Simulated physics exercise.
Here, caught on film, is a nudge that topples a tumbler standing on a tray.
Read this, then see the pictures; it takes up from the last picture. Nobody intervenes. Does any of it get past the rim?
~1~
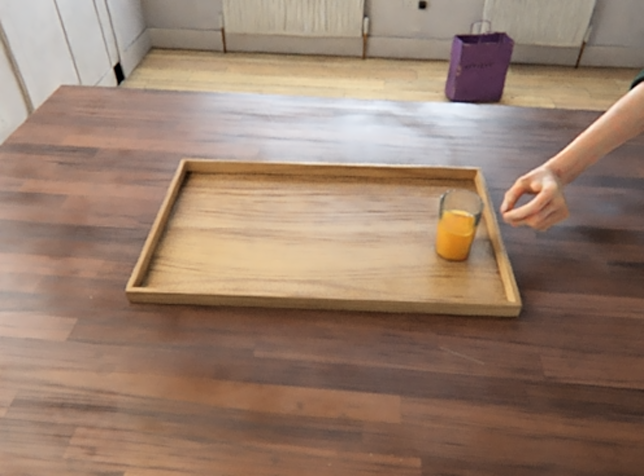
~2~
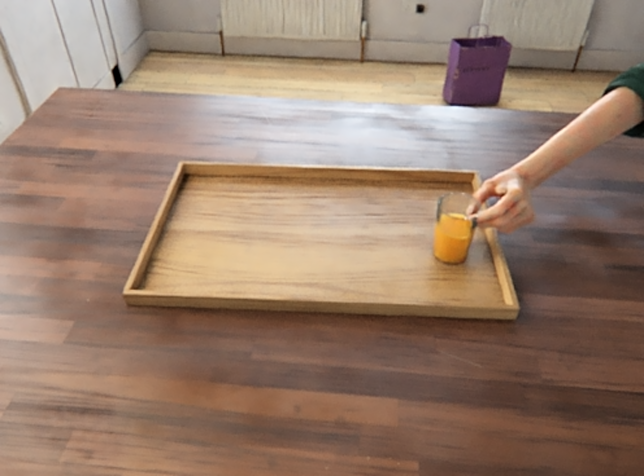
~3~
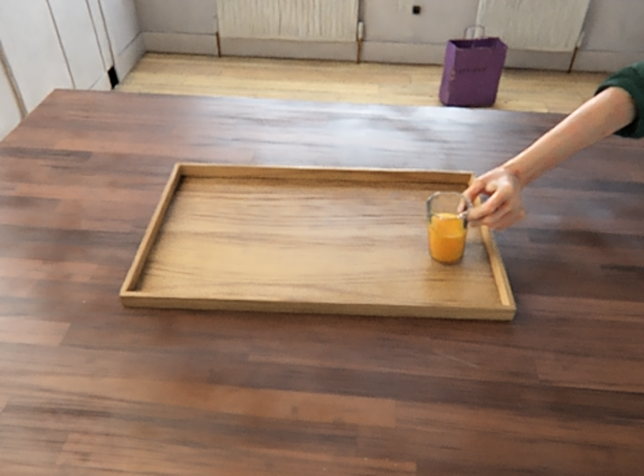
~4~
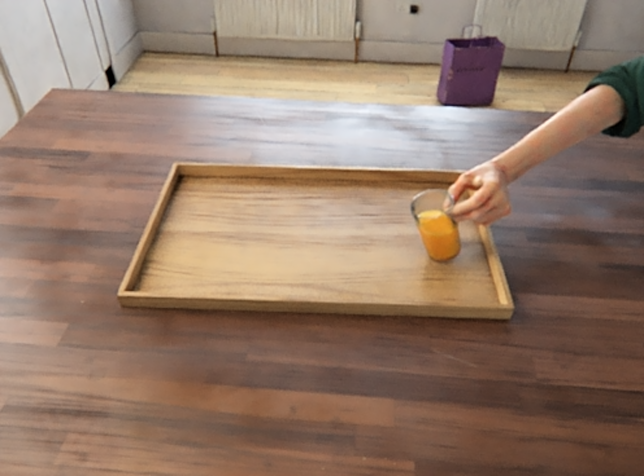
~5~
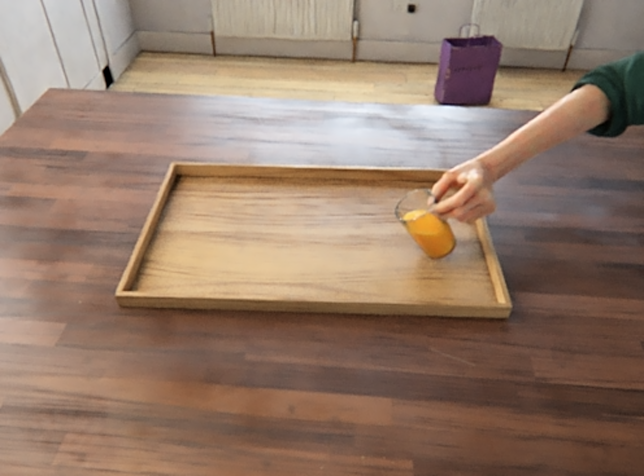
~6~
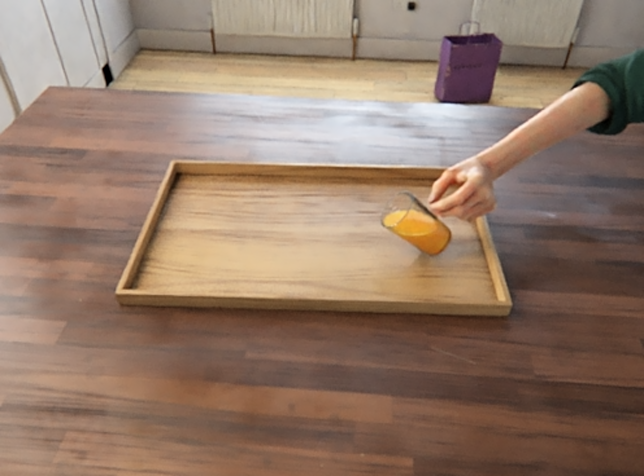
It goes no further than the tray.
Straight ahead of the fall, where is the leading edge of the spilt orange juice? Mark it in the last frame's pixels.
Leading edge approx. (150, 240).
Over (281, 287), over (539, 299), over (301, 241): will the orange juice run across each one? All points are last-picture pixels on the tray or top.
The first spot ends up inside the spill, the second outside the spill, and the third inside the spill.
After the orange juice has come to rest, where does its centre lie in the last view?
The centre settles near (231, 244) in the last view.
Soon after, the tumbler lies in the tray; the puddle covers about as much as a plate; all of it is inside the rim.
Later, the puddle covers about as much as a tray; all of it is inside the rim.
In the end, the puddle covers about as much as a tray; all of it is inside the rim.
